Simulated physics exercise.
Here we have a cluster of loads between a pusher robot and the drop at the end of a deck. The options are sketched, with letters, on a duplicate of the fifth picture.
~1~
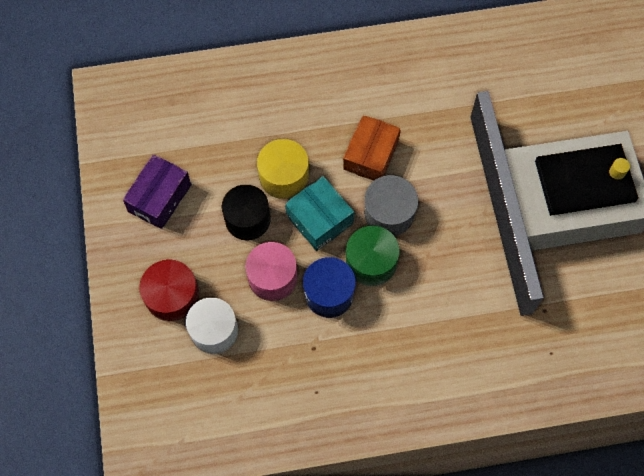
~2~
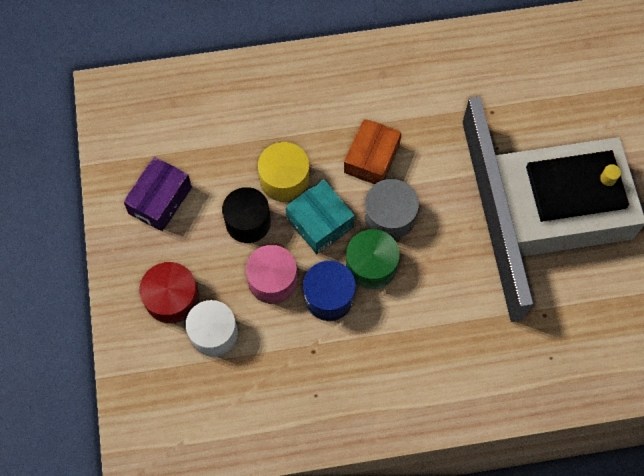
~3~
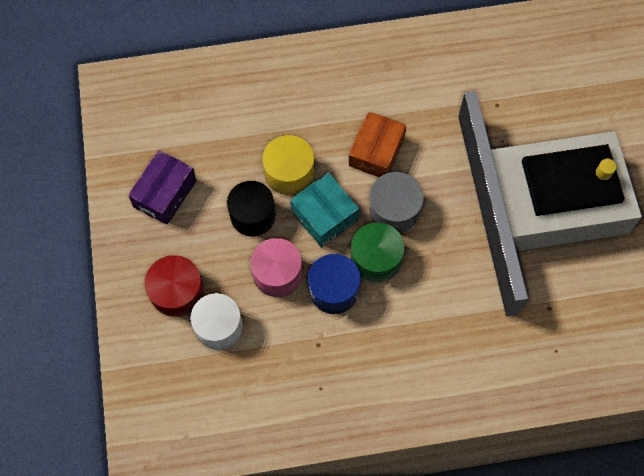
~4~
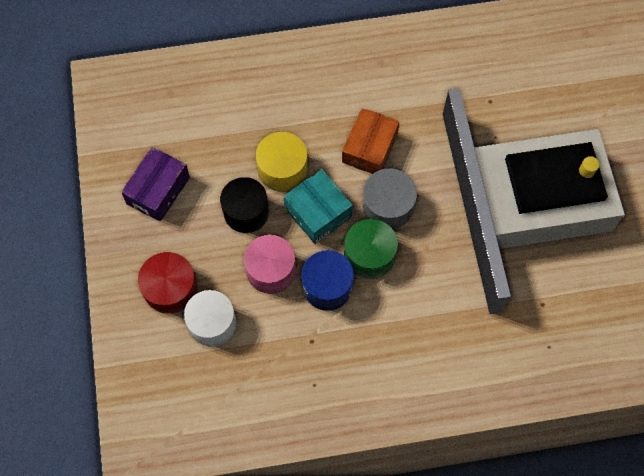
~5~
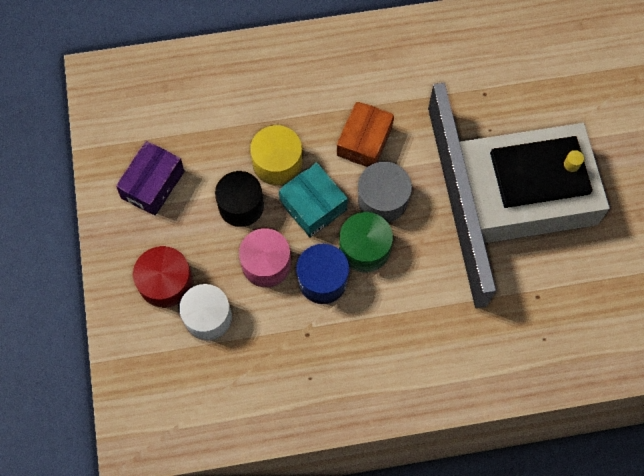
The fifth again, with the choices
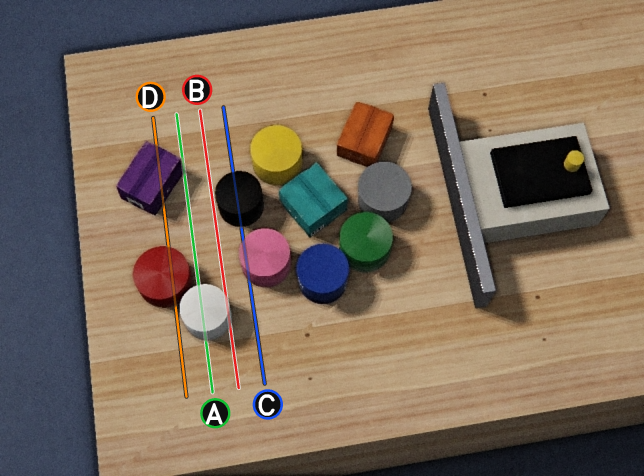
The pusher robot moves slowly left across the wooden deck toward a cluster of colourful loads.
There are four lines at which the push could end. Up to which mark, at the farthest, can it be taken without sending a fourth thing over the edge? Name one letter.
Up to line D.
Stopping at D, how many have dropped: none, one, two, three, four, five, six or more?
In all, three.
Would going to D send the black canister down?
By then, yes.
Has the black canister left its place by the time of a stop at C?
Yes.
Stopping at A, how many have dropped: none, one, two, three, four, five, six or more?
Three.
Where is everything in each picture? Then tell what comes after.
In the first frame, purple parcel (158, 192); yellow canister (284, 169); grey pail (391, 207).
In the second frame, robot (571, 186); white canister (212, 329).
In the third frame, robot (566, 180); turquoise parcel (325, 210).
In the fourth frame, robot (549, 178); black canister (245, 205).
In the fifth frame, robot (534, 172); orange box (365, 135); pink canister (265, 258); purple parcel (151, 178).
On the copy, A at (194, 246); B at (218, 242); C at (243, 238); D at (169, 250).
On D. First, robot (429, 188); blue pail (298, 293); black canister (223, 198).
Then, robot (321, 205); purple parcel (106, 160); red canister (122, 286).
Finally, robot (240, 218); black canister over the edge; red canister over the edge; three fallen.
By contrast, A is within the limit but short; B is within the limit but short; C is within the limit but short.
